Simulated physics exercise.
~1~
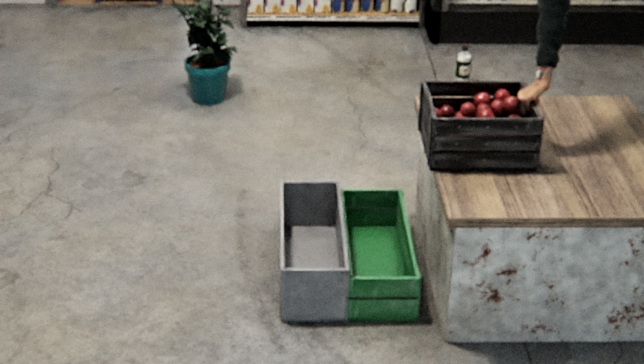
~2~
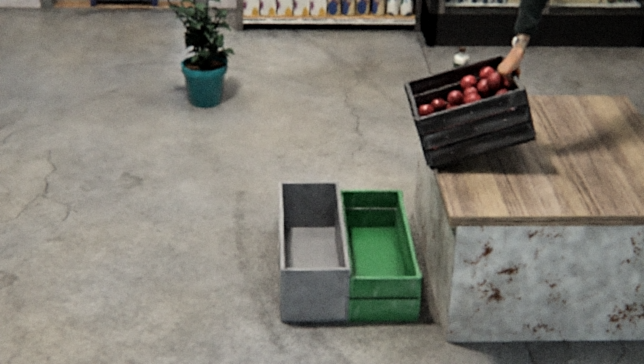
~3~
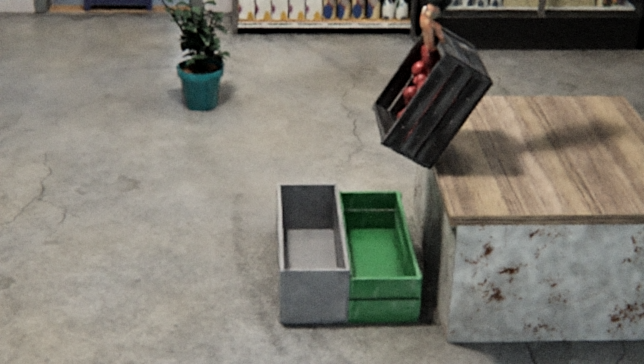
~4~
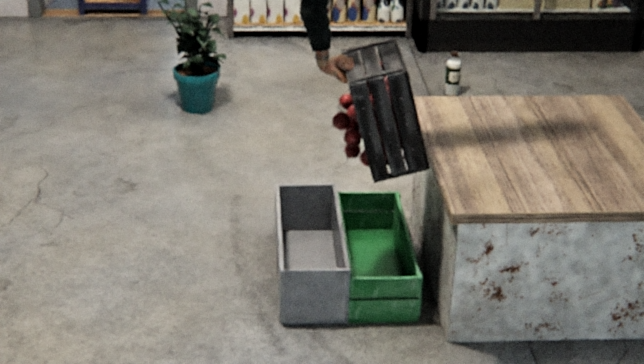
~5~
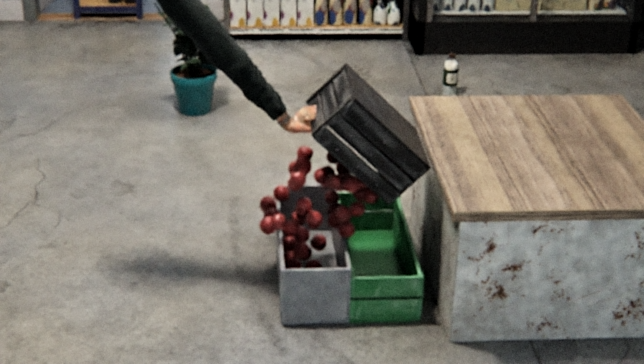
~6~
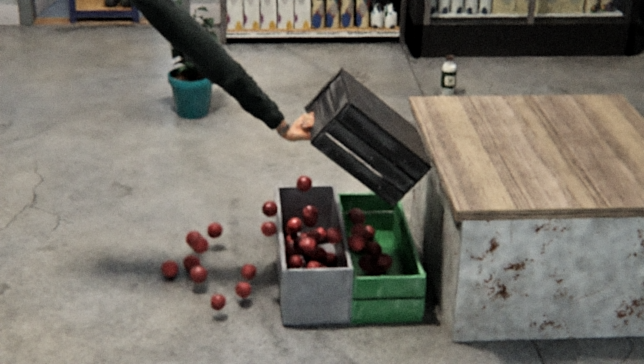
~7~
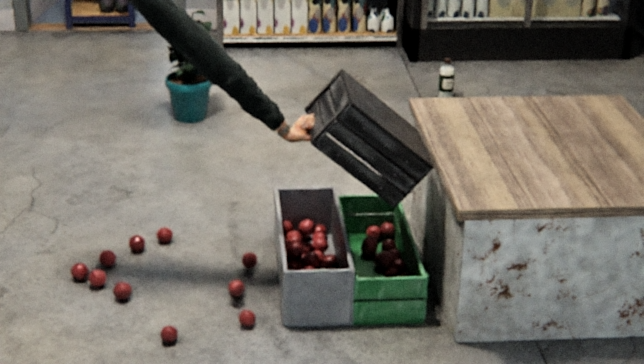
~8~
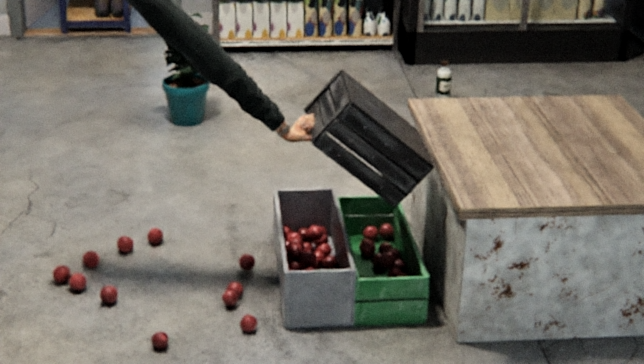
A dark-sleeved arm grips a black slatted crate of red apples on a wood-topped bench at the right of a concrete shop floor, seen from slightly above. Below the bench's left side sit a green box and, farther left, a grey bin, with a potted plant and stocked shelves behind. The hand lifts the crate and swings it left, tipping it steadily over the boxes. Apples pour out, most dropping into the grey bin and some into the green box. Others tumble past and roll left, ending scattered across the floor while the upturned crate stays held above.
